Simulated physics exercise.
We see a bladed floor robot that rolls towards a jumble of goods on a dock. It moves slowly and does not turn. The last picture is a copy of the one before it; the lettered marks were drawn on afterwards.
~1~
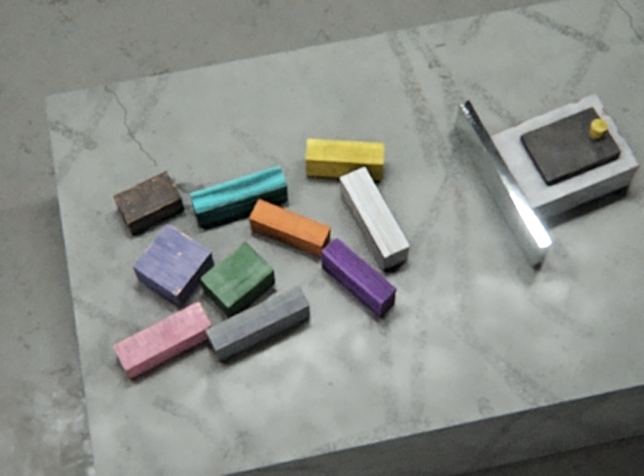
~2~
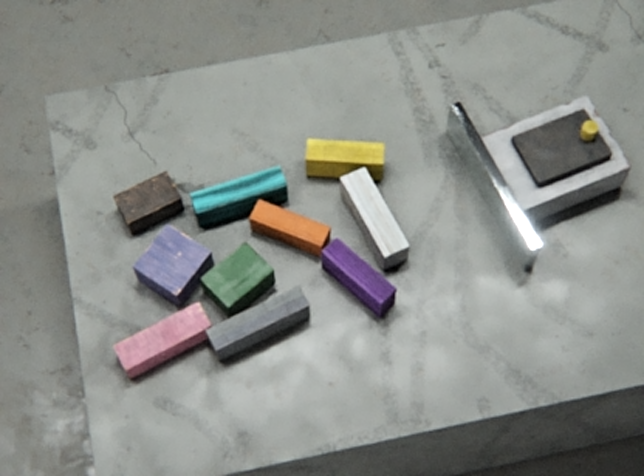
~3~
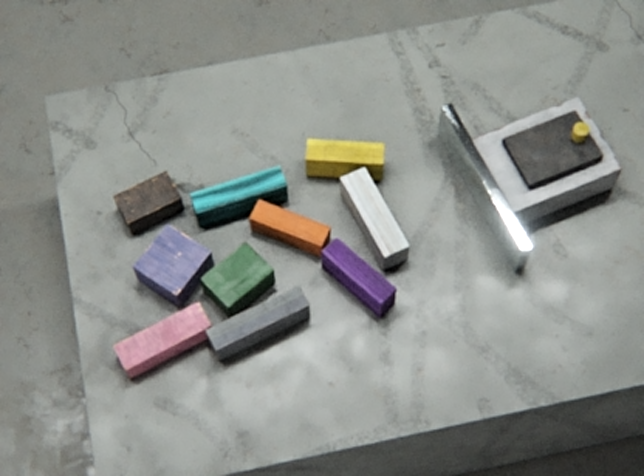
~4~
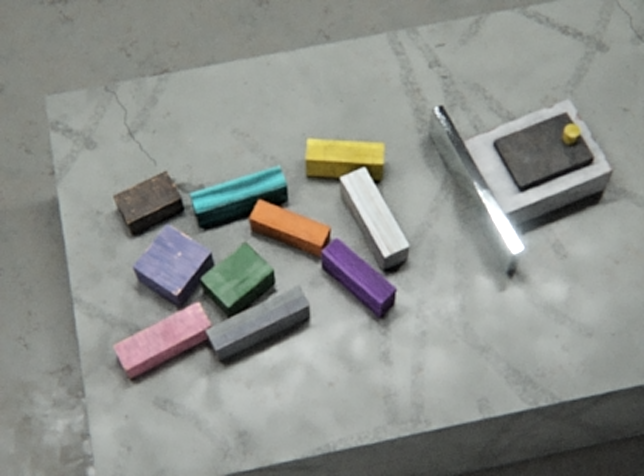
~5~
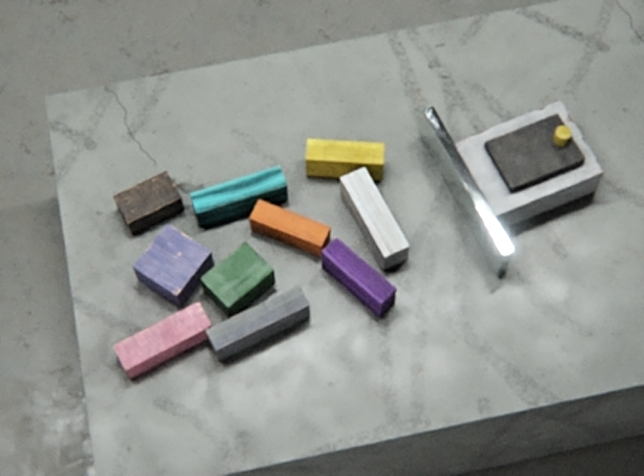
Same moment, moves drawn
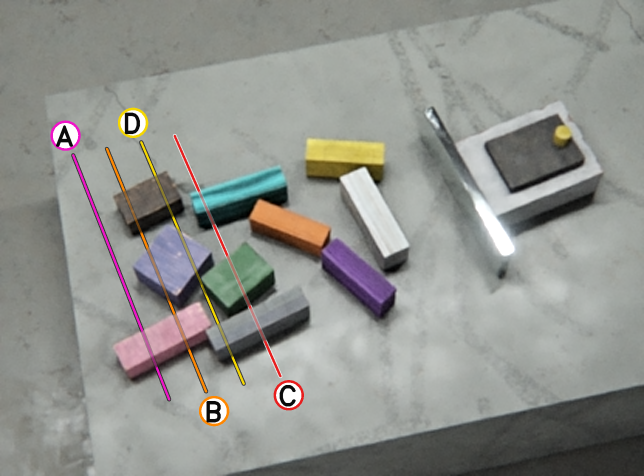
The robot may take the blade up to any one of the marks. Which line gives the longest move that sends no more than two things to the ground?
Stop at B.
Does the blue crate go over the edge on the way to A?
By then, yes.
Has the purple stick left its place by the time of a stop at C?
Yes.
On the marked copy, A at (119, 271); B at (154, 264); C at (225, 250); D at (190, 257).
With B. Early on, robot (419, 176); yellow stick (282, 164); purple stick (349, 285).
Further on, robot (307, 198); pink bar (131, 368); blue crate (123, 289).
At the end, robot (218, 215); black crate over the edge; blue crate over the edge; two fallen.
As for the rest, A drops three; C is within the limit but short; D is within the limit but short.
